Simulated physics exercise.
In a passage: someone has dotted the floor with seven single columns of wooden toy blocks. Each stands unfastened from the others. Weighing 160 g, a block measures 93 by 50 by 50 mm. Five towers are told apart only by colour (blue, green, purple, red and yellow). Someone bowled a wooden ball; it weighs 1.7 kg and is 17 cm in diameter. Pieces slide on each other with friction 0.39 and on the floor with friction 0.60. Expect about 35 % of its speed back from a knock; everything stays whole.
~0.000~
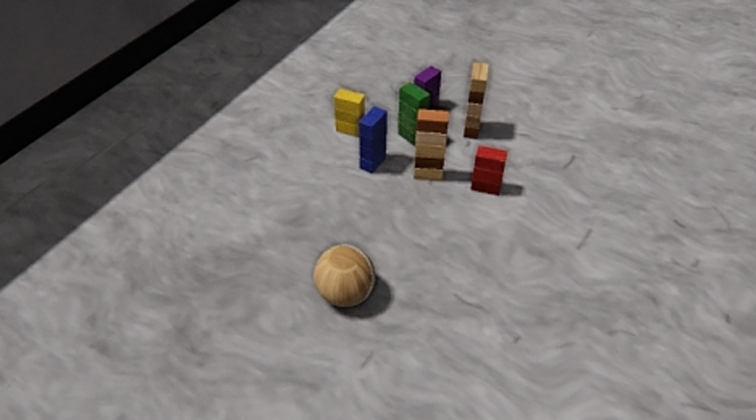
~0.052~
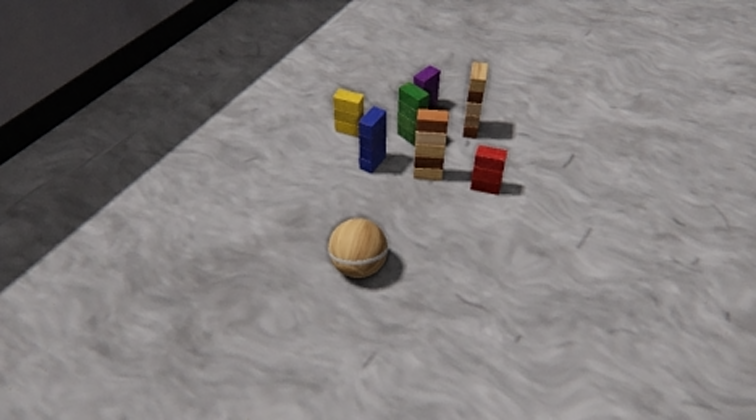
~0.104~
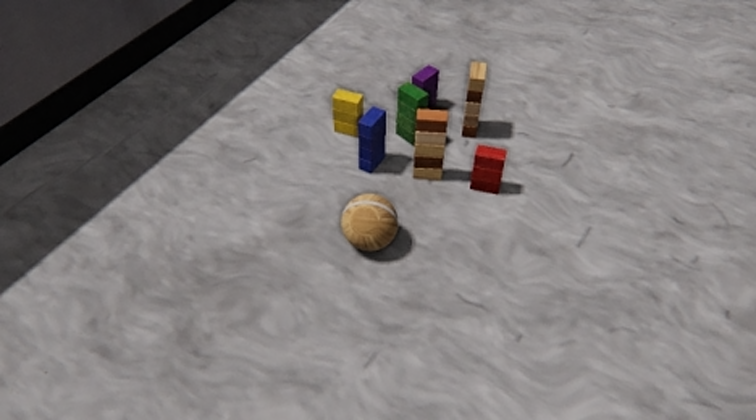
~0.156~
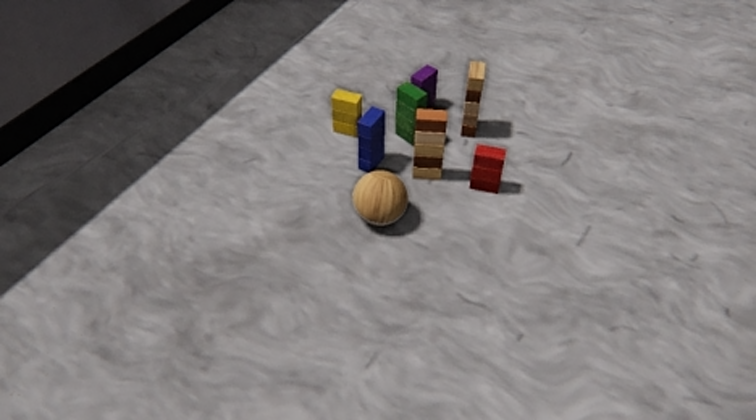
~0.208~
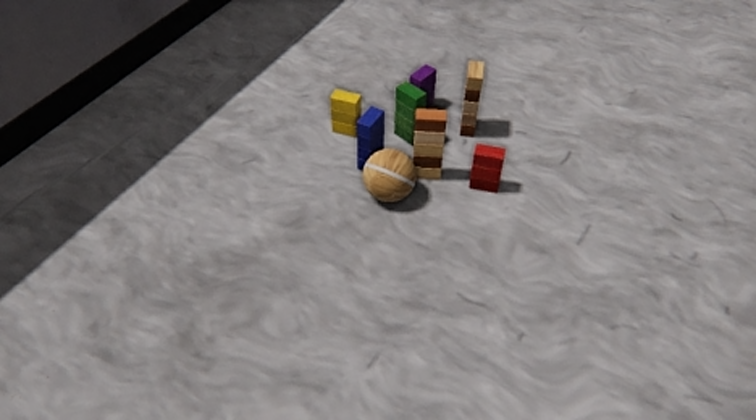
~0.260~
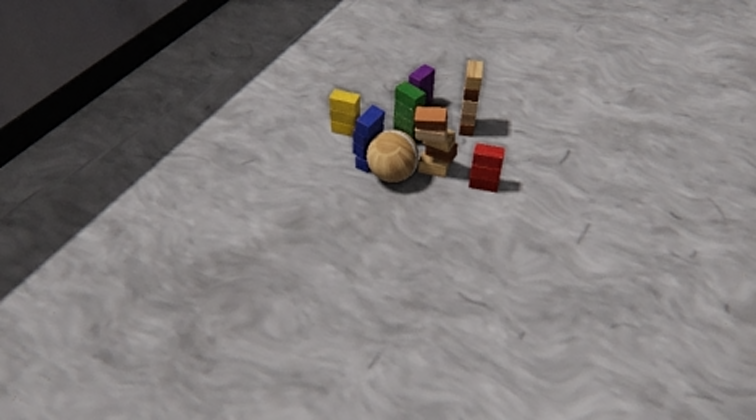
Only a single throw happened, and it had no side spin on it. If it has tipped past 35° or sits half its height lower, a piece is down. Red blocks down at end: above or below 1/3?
Below.
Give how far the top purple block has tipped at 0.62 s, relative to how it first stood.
Angle at that time, about 10 degrees.
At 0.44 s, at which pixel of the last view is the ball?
(402, 123), more or less.
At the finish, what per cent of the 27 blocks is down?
That comes to around 45 percent.
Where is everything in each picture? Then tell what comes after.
In the first frame (places mark the middle of the side facing us; the camera moves round a little), ball (345, 276) 45 cm from contact, 2.0 m/s; top red block (490, 164); top purple block (428, 73); nothing disturbed.
In the second frame, ball (358, 248) 35 cm from contact, 2.0 m/s; top red block (489, 164).
In the third frame, ball (370, 223) 25 cm from contact, 2.0 m/s; top red block (489, 163).
In the fourth frame, ball (380, 198) 15 cm from contact, 2.0 m/s; top red block (488, 163).
In the fifth frame, ball (389, 175) 43 mm from contact, 2.0 m/s; top red block (488, 162).
In the sixth frame, ball (393, 156) after contact, 1.3 m/s; top red block (488, 162); top blue block (371, 115) leaning 6°; steepest lean 18°, the block at (431, 114); 9 disturbed, none down.
After 0.34 s, ball still moving; none of the 3 red blocks down (3 of 27 in all colours); top red block unmoved; top blue block leaning 53°.
After 0.44 s, ball still moving; none of the 3 red blocks down (7 of 27 in all colours); top red block unmoved; top blue block on its side.
After 0.62 s, ball still moving; none of the 3 red blocks down (10 of 27 in all colours); top red block unmoved; top blue block upside down.
After 0.92 s, ball still moving; none of the 3 red blocks down (12 of 27 in all colours); top red block unmoved; top blue block upside down.
At rest (1.6 s), ball rolling away; none of the 3 red blocks down (12 of 27 in all colours); top red block unmoved; top green block upside down. That is 0 per cent. As the last picture would show them, middles, top red block near (489, 156), top green block near (448, 135).
